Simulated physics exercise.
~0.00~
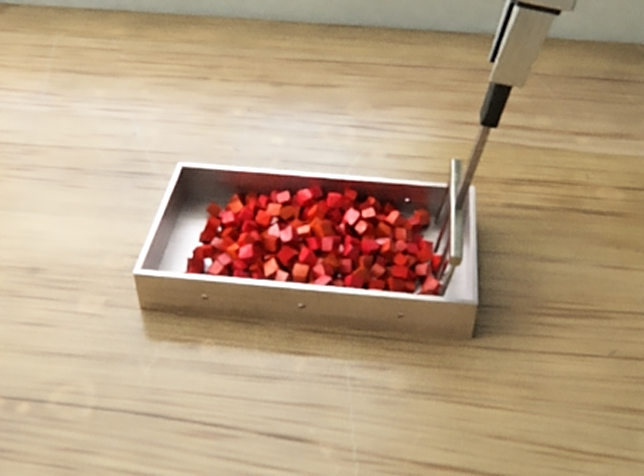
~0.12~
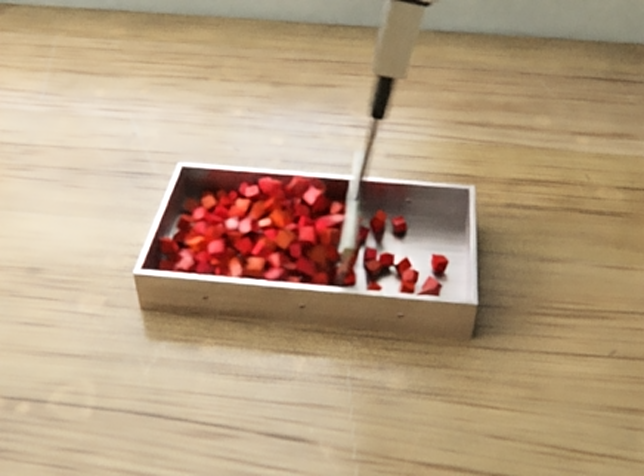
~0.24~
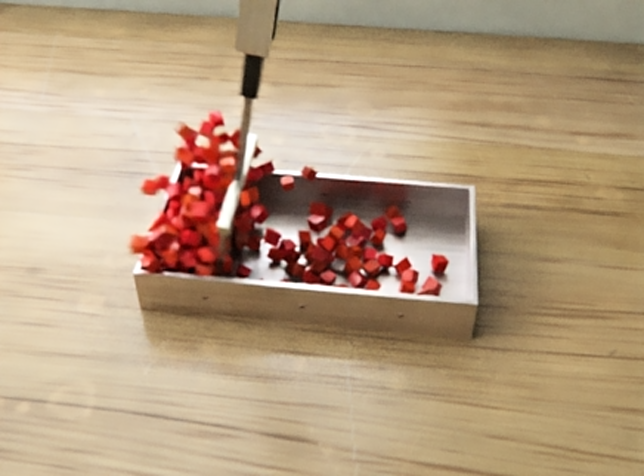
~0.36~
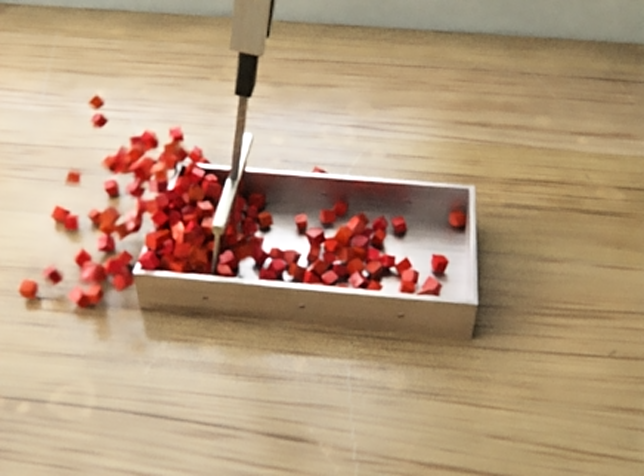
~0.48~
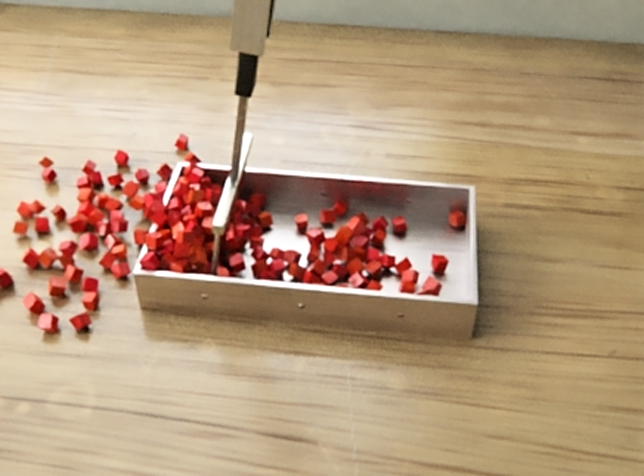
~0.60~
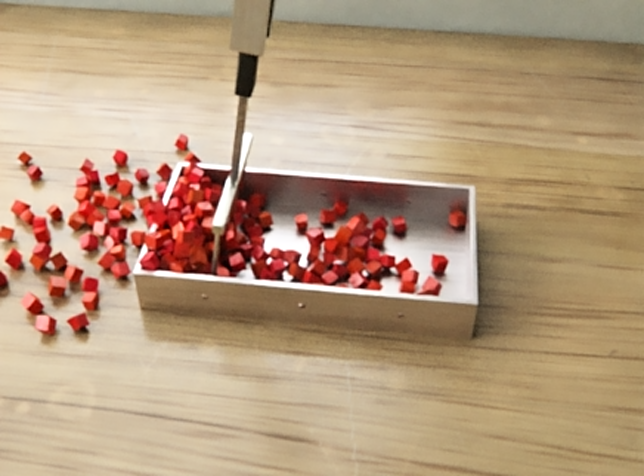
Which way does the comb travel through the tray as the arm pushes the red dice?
The comb travels to the left, pushing the red dice toward the left end of the tray.
